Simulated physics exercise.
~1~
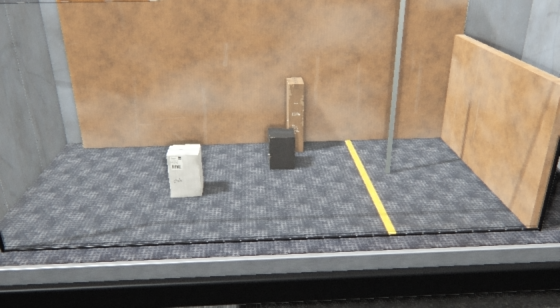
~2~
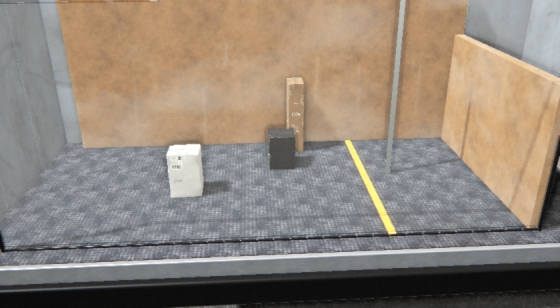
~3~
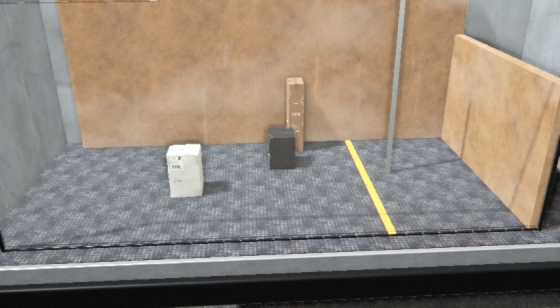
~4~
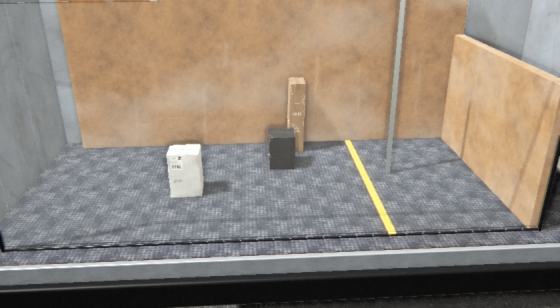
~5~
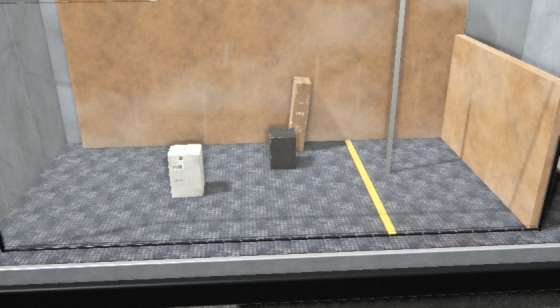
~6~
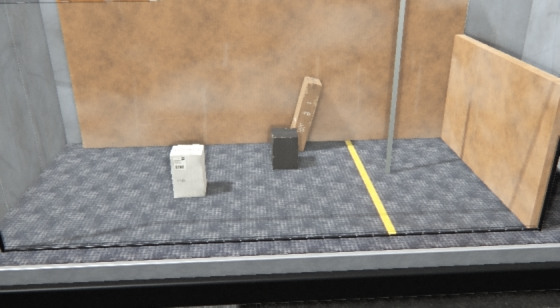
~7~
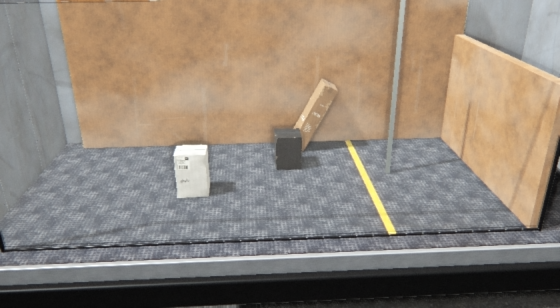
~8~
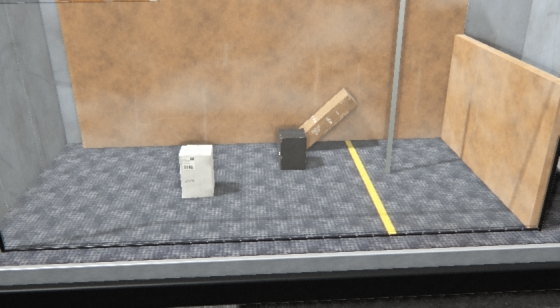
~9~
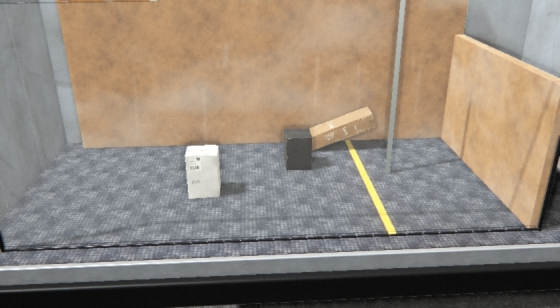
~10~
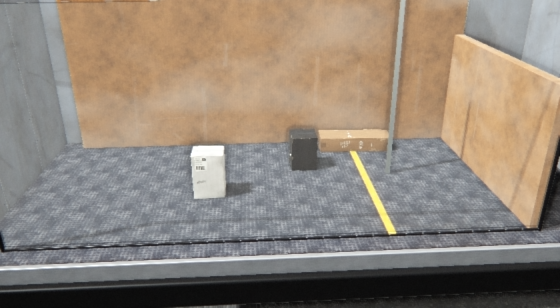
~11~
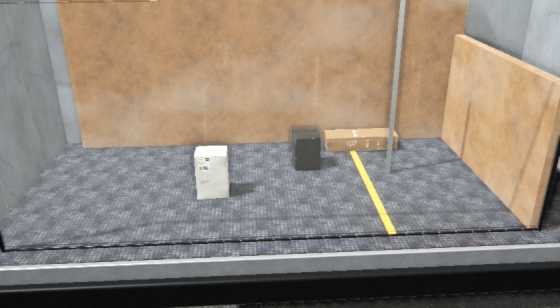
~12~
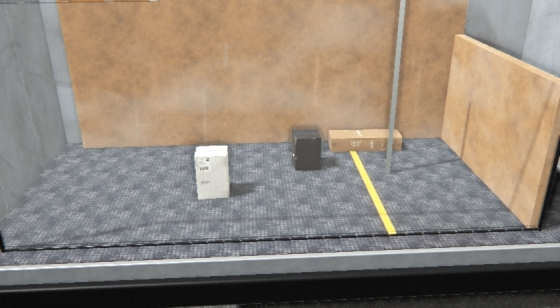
A tall brown box stands upright near the back wall of an open bay, seen from the front and slightly above, with a black box just in front of it and a white box to the left. A yellow line runs across the grey patterned floor to their right, beside a thin pole. At first nothing moves, then the brown box leans right and topples, while the black and white boxes slide a little to the right. The brown box lands on its side across the yellow line and slides slightly farther. It comes to rest past the line, while the other two stay upright, short of it.
